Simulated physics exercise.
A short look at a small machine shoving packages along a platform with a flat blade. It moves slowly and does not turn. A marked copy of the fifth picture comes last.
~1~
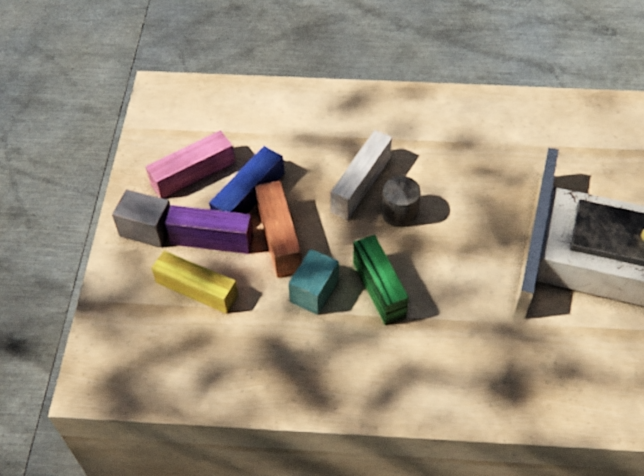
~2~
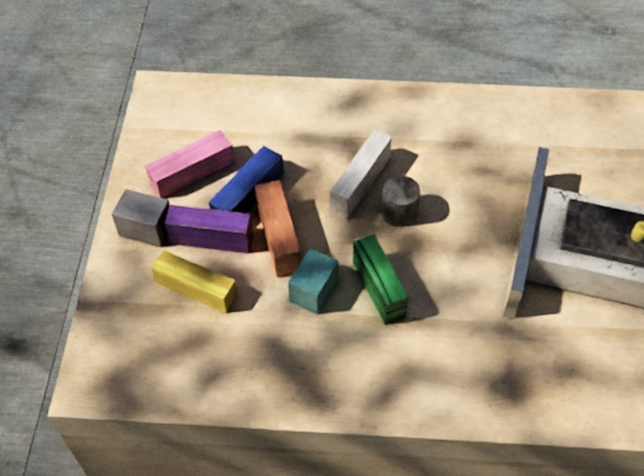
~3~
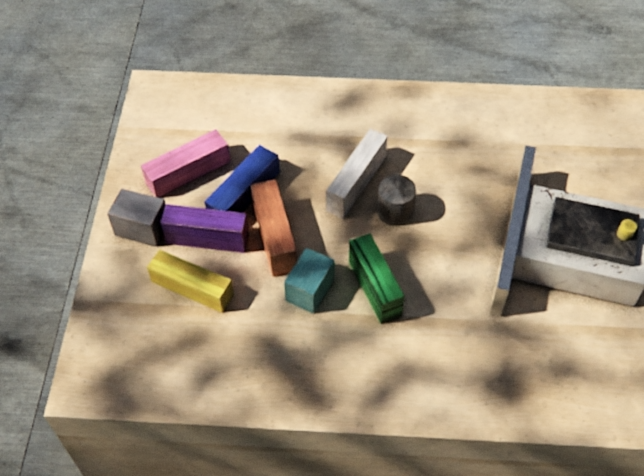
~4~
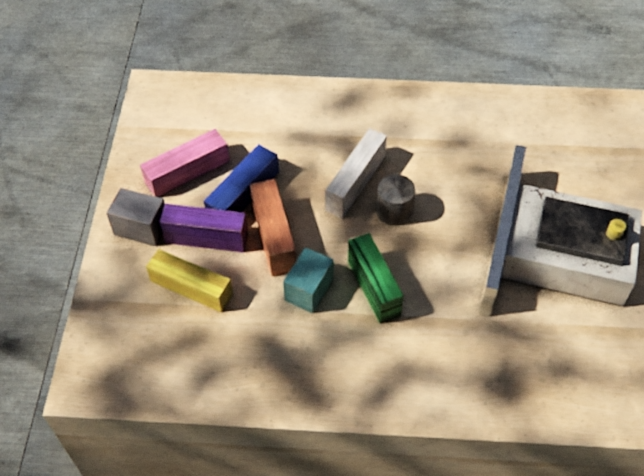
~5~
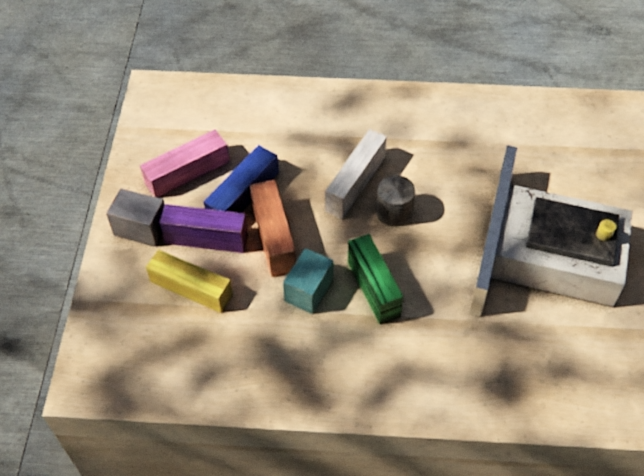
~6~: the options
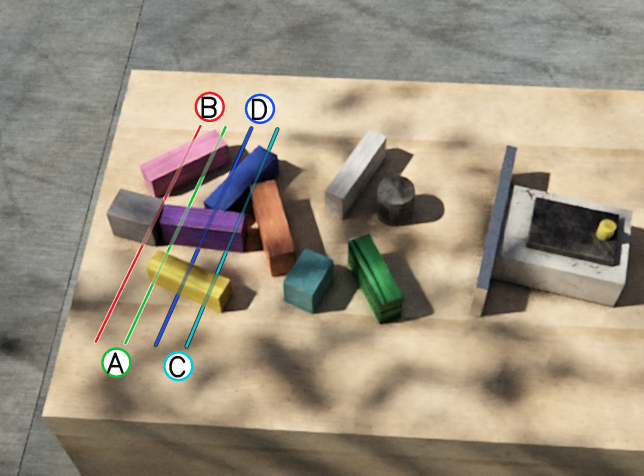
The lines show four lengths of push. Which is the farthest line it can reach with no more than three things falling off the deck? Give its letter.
No fourth one falls up to B.
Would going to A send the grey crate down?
Yes.
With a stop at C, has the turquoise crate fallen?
No.
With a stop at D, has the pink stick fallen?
By then, no.
On the marked copy, A at (180, 226); B at (152, 224); C at (236, 228); D at (208, 227).
With B. Early on, robot (439, 223); green stick (336, 278); white bar (348, 170).
Further on, robot (311, 217); grey crate (96, 210); yellow stick (122, 270).
At the end, robot (213, 212); grey crate over the edge; yellow stick over the edge; two fallen.
As for the rest, A is within the limit but short; C is within the limit but short; D is within the limit but short.
